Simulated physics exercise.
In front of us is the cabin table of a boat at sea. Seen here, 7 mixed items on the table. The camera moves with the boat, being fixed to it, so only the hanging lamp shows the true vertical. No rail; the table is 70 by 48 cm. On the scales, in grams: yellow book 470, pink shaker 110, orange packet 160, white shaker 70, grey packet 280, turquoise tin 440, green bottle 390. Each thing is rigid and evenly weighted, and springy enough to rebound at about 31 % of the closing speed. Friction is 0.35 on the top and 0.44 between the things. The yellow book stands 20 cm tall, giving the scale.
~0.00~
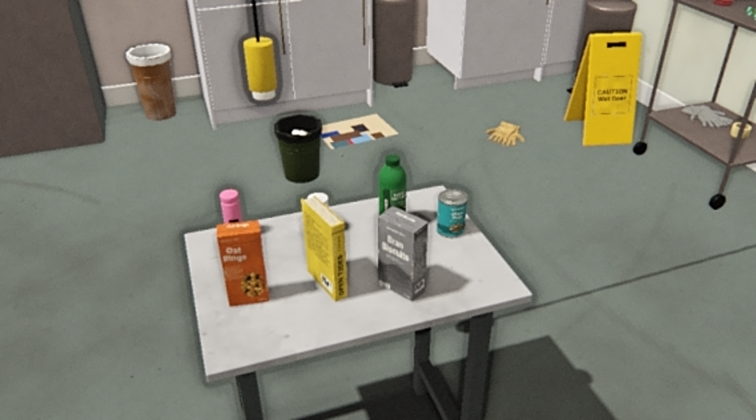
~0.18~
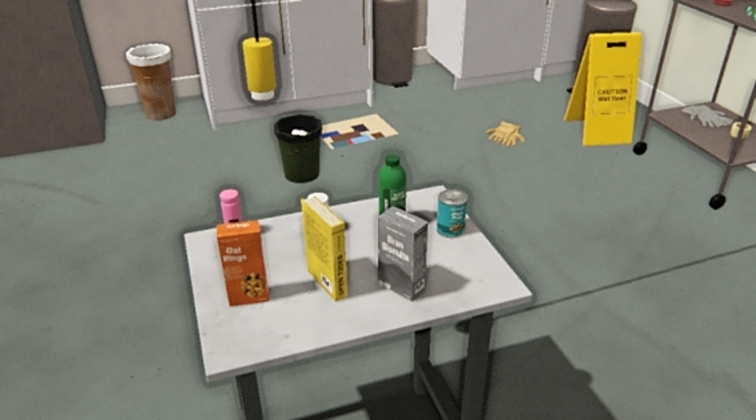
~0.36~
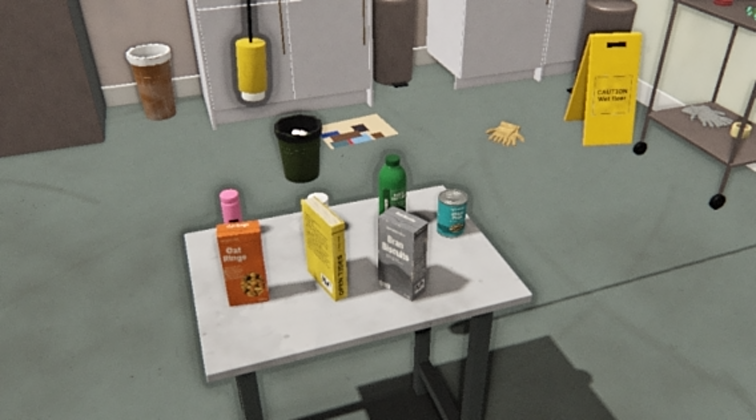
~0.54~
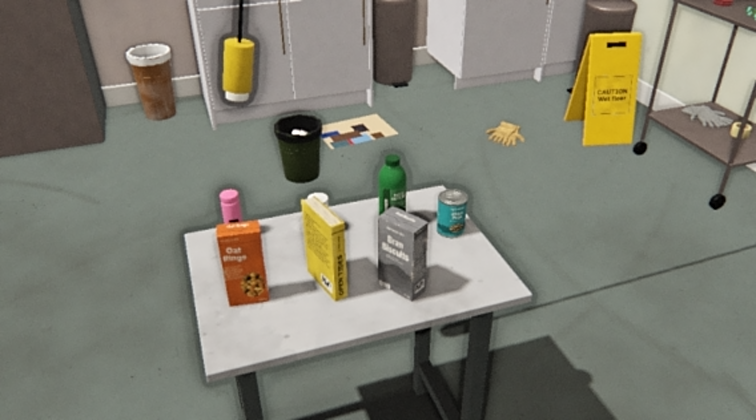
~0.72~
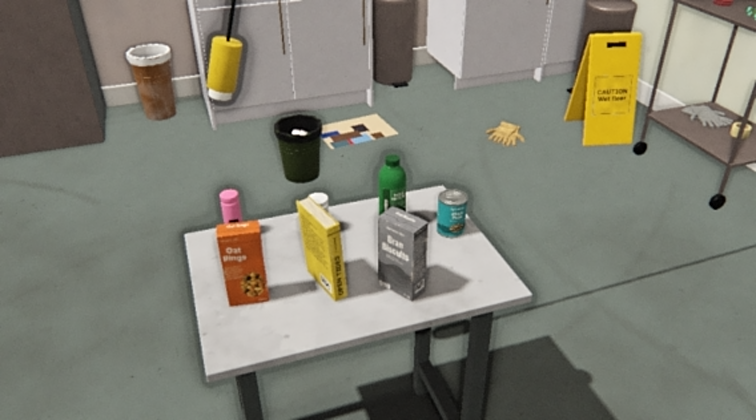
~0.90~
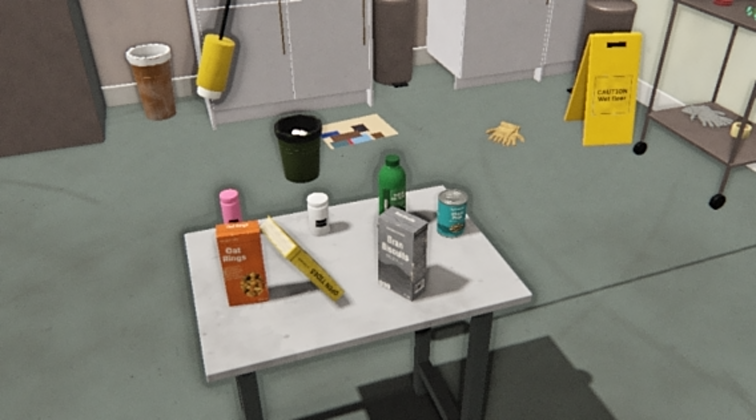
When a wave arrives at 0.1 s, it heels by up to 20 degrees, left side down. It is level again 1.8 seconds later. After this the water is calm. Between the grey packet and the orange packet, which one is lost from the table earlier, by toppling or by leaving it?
The latter of the two.
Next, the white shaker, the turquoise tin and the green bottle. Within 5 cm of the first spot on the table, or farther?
White shaker: Remains in place; turquoise tin: Remains in place; green bottle: Remains in place.
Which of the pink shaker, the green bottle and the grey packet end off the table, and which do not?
At the end the pink shaker leaves its base, the green bottle remains on its base and the grey packet remains on its base.
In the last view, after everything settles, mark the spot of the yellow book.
Roughly pixel (236, 301).
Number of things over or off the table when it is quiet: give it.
All told, 4.
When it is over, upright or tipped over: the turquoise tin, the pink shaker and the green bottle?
Outcome noted - the turquoise tin survives without falling, the pink shaker ends up fallen, the green bottle survives without falling.
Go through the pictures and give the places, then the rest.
The first picture shows boat level; grey packet (402, 254); orange packet (244, 265).
The second picture shows boat level; turquoise tin (452, 214).
The third picture shows floor tilted 4°, left side down; green bottle (393, 192); yellow book (325, 248).
The fourth picture shows floor tilted 10°, left side down; pink shaker (232, 215).
The fifth picture shows floor tilted 16°, left side down; yellow book (322, 249) rocked 3° off its seat; turquoise tin (452, 214).
The sixth picture shows floor tilted 19°, left side down; grey packet (402, 254); orange packet (243, 264).
By 1.20 s, floor tilted 18°, left side down; orange packet now off the table; grey packet rocked 12° off its seat near (396, 258); yellow book on its side.
By 1.60 s, floor tilted 5°, left side down; grey packet on its side near (348, 316); yellow book on its side; pink shaker on its side.
By 2.00 s, boat level; pink shaker now off the table; grey packet on its side near (345, 317); yellow book on its side.
When it is over (2.4 s), off the table, pink shaker and orange packet; lying over on the table, yellow book and grey packet; the other 3 within 5 cm of the start. End places, in pixels of the last picture, grey packet near (345, 317). Grey packet went at 1.34 s; orange packet went at 1.02 s.
